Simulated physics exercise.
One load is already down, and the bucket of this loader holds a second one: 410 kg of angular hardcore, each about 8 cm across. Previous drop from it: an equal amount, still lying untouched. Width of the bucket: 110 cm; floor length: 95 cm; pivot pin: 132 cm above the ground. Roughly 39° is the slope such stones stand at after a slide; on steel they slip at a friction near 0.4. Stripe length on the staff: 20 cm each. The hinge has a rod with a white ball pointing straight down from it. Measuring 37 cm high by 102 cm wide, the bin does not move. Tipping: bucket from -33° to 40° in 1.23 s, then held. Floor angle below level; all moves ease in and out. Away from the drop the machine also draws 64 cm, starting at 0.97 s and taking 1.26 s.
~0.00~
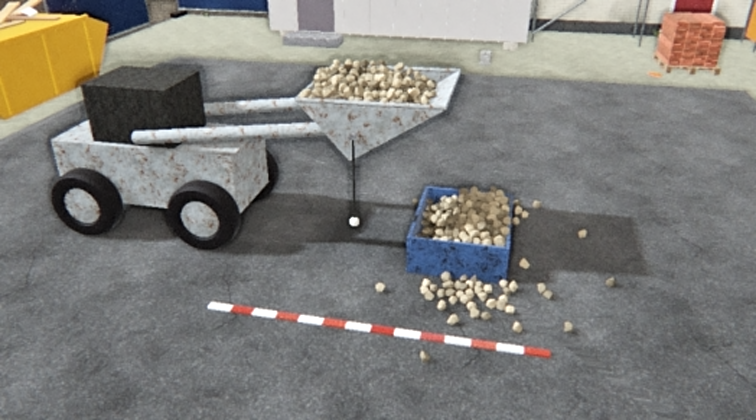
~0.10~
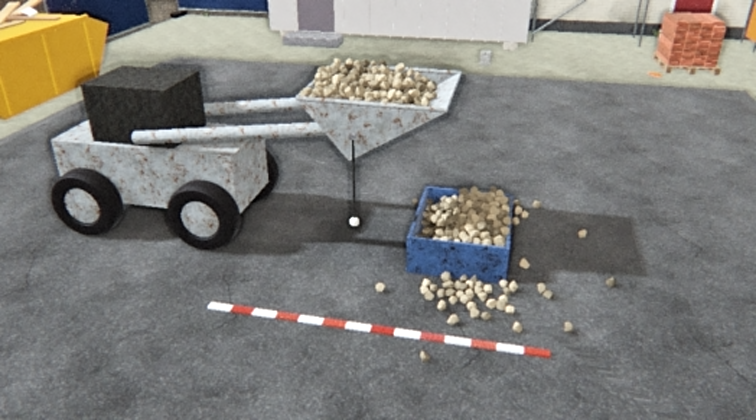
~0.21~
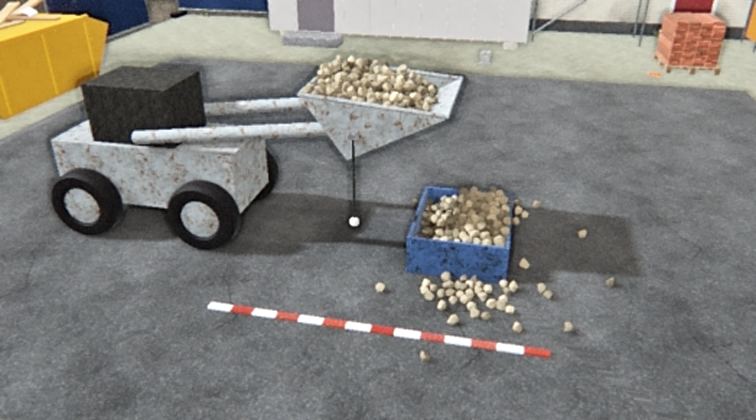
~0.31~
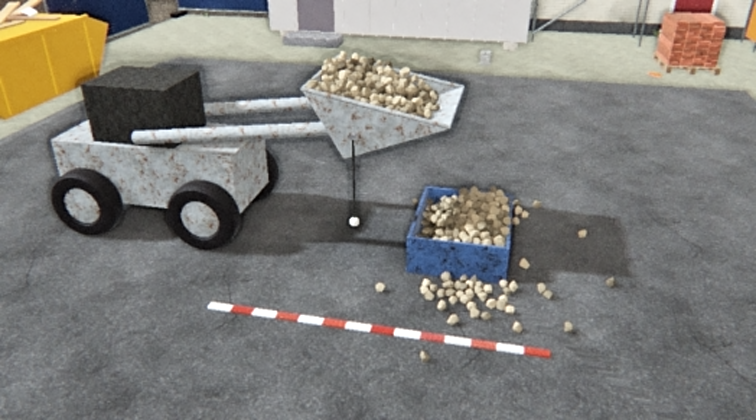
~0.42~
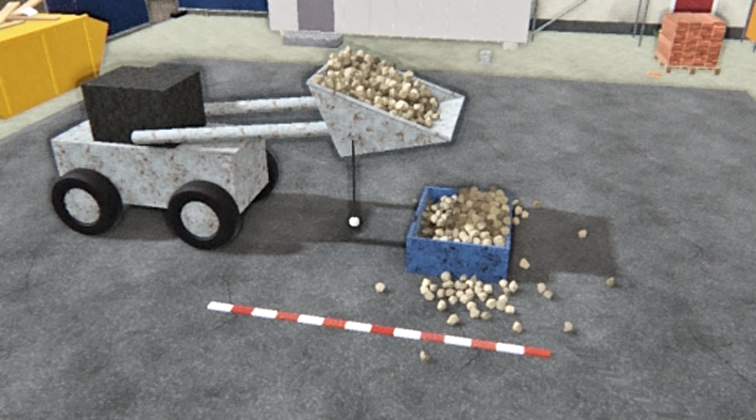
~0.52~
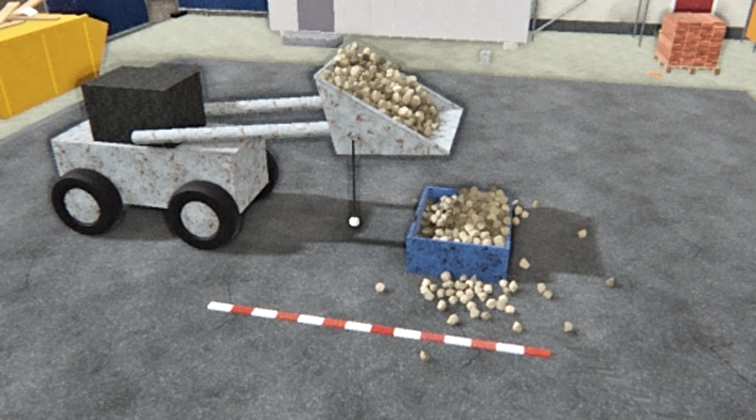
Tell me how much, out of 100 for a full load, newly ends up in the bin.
Some 42 out of 100.
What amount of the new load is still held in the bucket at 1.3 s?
It keeps some 60 percent of its load.
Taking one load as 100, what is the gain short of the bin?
Near 45 parts in a hundred.
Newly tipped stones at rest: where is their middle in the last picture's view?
Near (425, 231).
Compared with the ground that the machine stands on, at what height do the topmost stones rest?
64 cm above.
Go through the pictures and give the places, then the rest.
In the first frame, the bucket is at -33°, its lip at (446, 108); the top of the load is at (359, 71). The earlier load is highest near (485, 216), 44 cm above ground level, 89 % in the bin, 11 % beside or beyond the bin.
In the second frame, lip at (446, 111), floor tilted -32°, highest stones at (355, 70); the stones move at 0.1 m/s on average.
In the third frame, the bucket is at -27°, its lip at (448, 117); the top of the load is at (338, 67); the stones move at 0.2 m/s on average.
In the fourth frame, the bucket is at -21°, its lip at (450, 127); the top of the load is at (340, 63); the stones move at 0.3 m/s on average.
In the fifth frame, lip at (450, 140), floor tilted -14°, highest stones at (344, 58); the stones move at 0.3 m/s on average.
In the sixth frame, lip at (448, 154), floor tilted -5°, highest stones at (351, 54); the stones move at 0.4 m/s on average.
After 0.9 s the floor is at 28°; in per cent of one load, 100 in the bucket, 1 short of the bin, 89 in the bin, 11 beside or beyond the bin; the foremost stones are at (554, 259).
After 1.3 s the floor is at 40°; in per cent of one load, 60 in the bucket, 5 short of the bin, 121 in the bin, 14 beside or beyond the bin; the foremost stones are at (554, 259).
After 2.7 s the floor is at 40°; in per cent of one load, 0 in the bucket, 43 short of the bin, 131 in the bin, 26 beside or beyond the bin; the foremost stones are at (566, 256).
After 5.4 s the floor is at 40°; in per cent of one load, 0 in the bucket, 43 short of the bin, 131 in the bin, 26 beside or beyond the bin; the foremost stones are at (566, 256). Net gain in the bin, 42.
